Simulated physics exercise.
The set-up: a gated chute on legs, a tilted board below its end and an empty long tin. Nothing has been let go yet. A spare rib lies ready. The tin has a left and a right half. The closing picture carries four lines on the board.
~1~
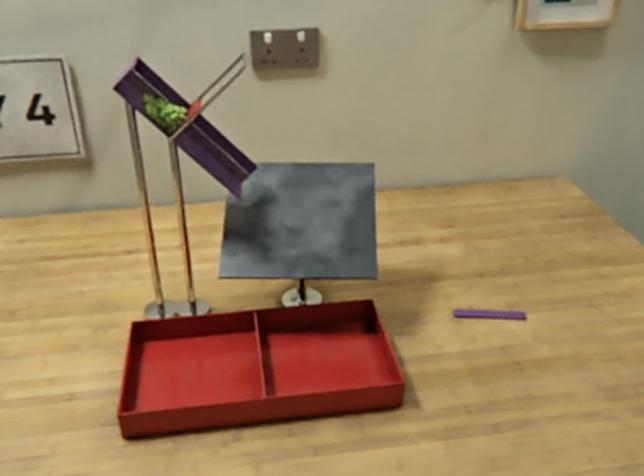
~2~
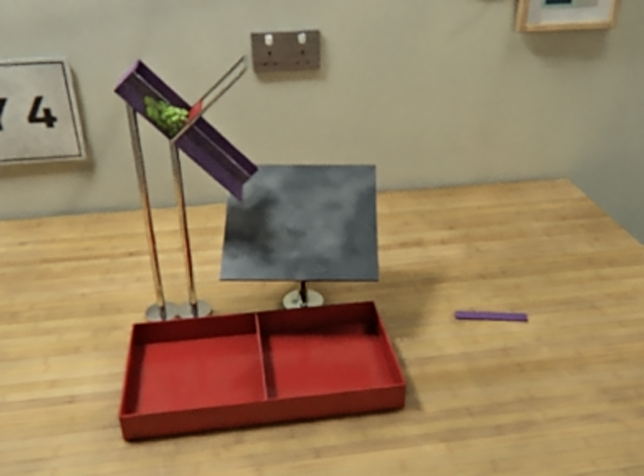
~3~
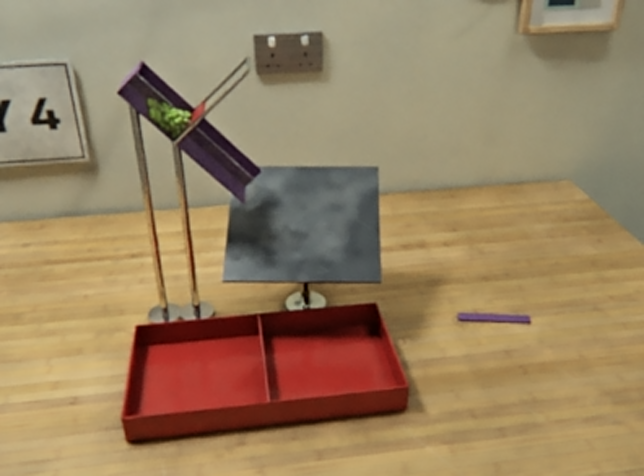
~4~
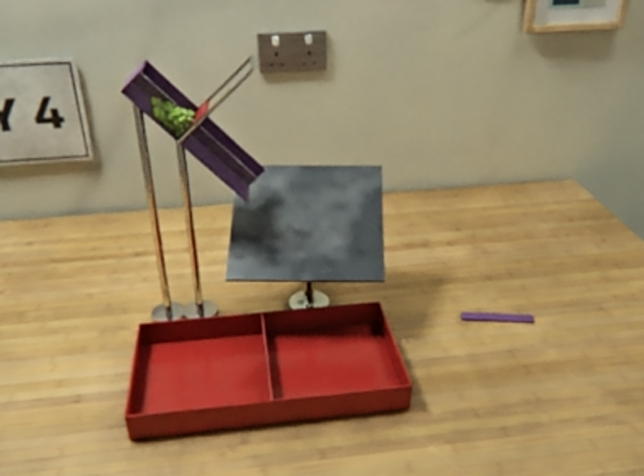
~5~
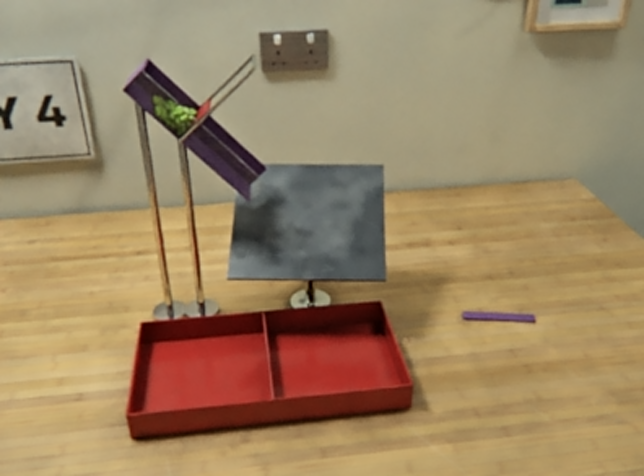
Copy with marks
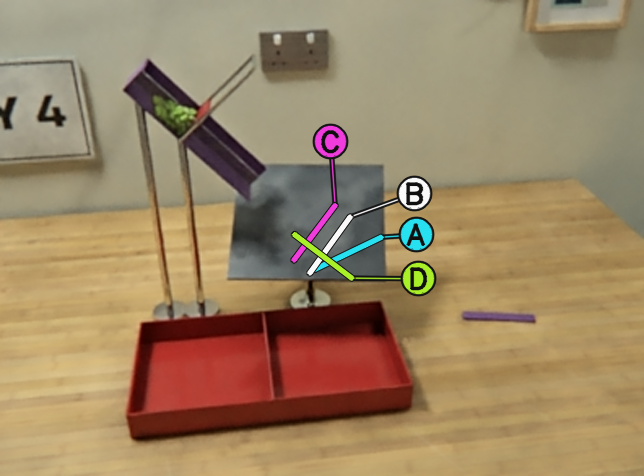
We see a purple chute on thin legs holding a green load behind a gate, with a tilted dark board and a divided red tin below and a purple strip lying to the right. Nothing moves except a slight shift of the view.
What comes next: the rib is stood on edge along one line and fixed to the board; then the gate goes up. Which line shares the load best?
Best: C.
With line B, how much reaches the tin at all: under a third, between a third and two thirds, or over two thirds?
Over two thirds.
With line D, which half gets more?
More lands on the right.
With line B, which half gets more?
Right.
On the marked copy, line A from (381, 237) to (314, 269); line B from (350, 216) to (309, 273); line C from (335, 205) to (293, 260); line D from (294, 234) to (351, 278).
With A, of what is caught, a small part in the left half, nearly all in the right.
With B, of what is caught, a small part in the left half, nearly all in the right.
With C, of what is caught, about half in the left half, about half in the right.
With D, of what is caught, about a quarter in the left half, most in the right.
